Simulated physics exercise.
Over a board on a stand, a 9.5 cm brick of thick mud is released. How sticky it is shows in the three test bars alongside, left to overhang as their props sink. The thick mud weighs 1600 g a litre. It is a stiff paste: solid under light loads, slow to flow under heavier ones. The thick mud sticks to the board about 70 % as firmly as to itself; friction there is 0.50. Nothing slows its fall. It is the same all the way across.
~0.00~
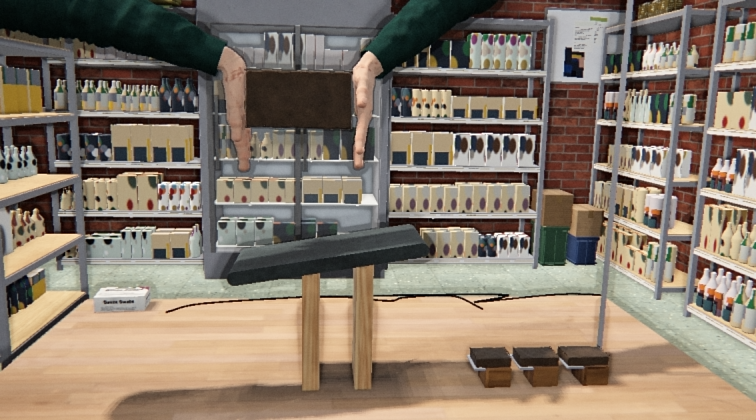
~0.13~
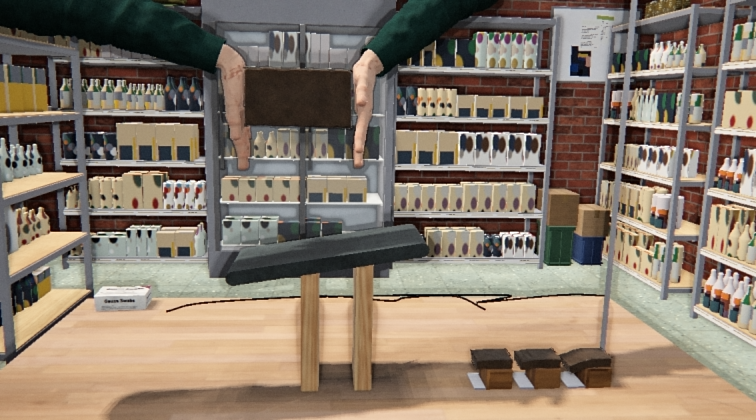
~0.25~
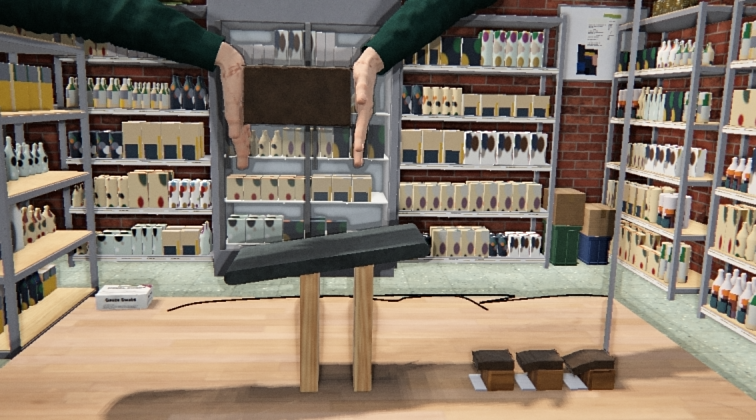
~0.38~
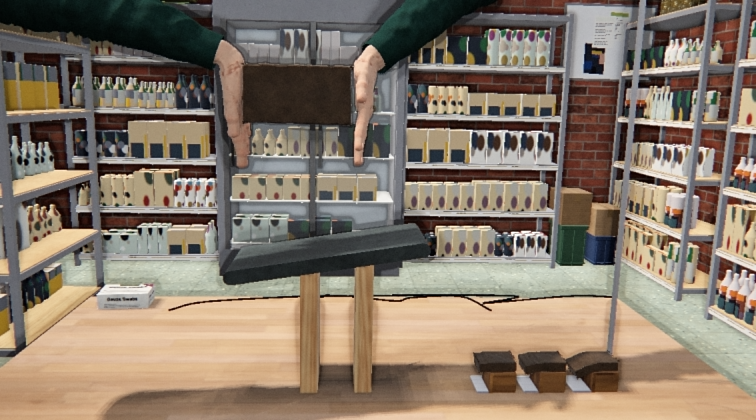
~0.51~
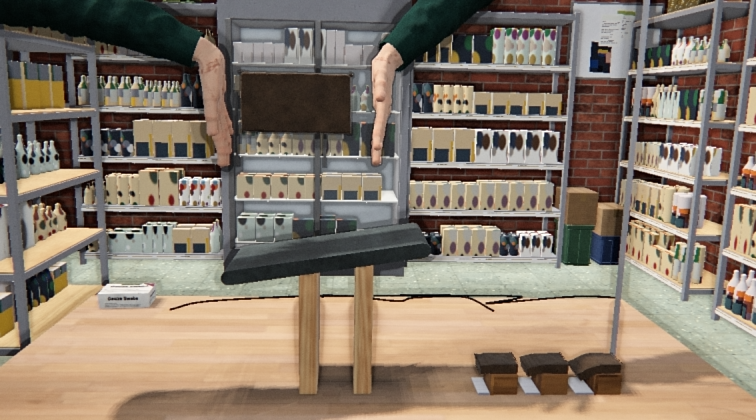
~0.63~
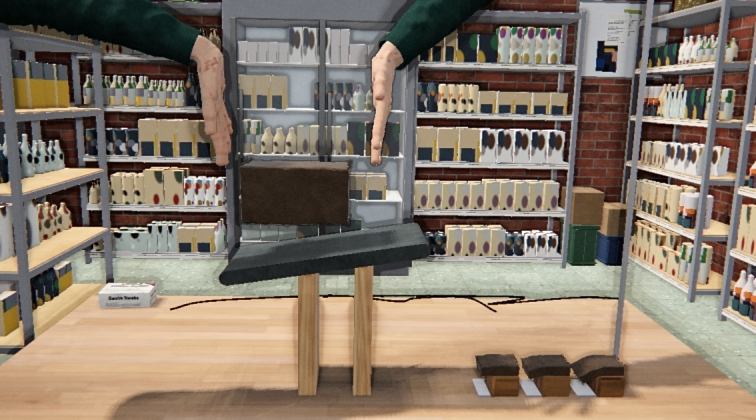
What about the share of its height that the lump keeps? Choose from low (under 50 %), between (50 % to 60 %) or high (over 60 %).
The share of its height that the lump keeps is high, over 60 %.
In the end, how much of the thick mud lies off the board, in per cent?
About 20 % off the board.
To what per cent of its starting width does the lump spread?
About 140 %.
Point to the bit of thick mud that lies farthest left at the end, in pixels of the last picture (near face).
Near (220, 267).
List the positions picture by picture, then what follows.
In the first frame, top of the thick mud at (266, 70); bar tips down by 0, 0, 0 (left to right).
In the second frame, top of the thick mud at (265, 68); bar tips down by 0, 4 mm, 1.2 cm (left to right).
In the third frame, top of the thick mud at (264, 66); bar tips down by 2 mm, 4 mm, 1.2 cm (left to right).
In the fourth frame, top of the thick mud at (263, 64); bar tips down by 2 mm, 5 mm, 1.4 cm (left to right).
In the fifth frame, top of the thick mud at (262, 73); bar tips down by 2 mm, 6 mm, 1.5 cm (left to right).
In the sixth frame, top of the thick mud at (262, 167); bar tips down by 3 mm, 6 mm, 1.5 cm (left to right).
After 0.75 s, it stands 66 % of its first height and none has gone off the board.
After 0.88 s, it stands 66 % of its first height and none has gone off the board.
After 1.01 s, it stands 66 % of its first height and 19 % has gone off the board.
After 1.15 s, it stands 66 % of its first height and 19 % has gone off the board.
After 1.25 s, at the end, it stands 66 % of its first height and 19 % has gone off the board.
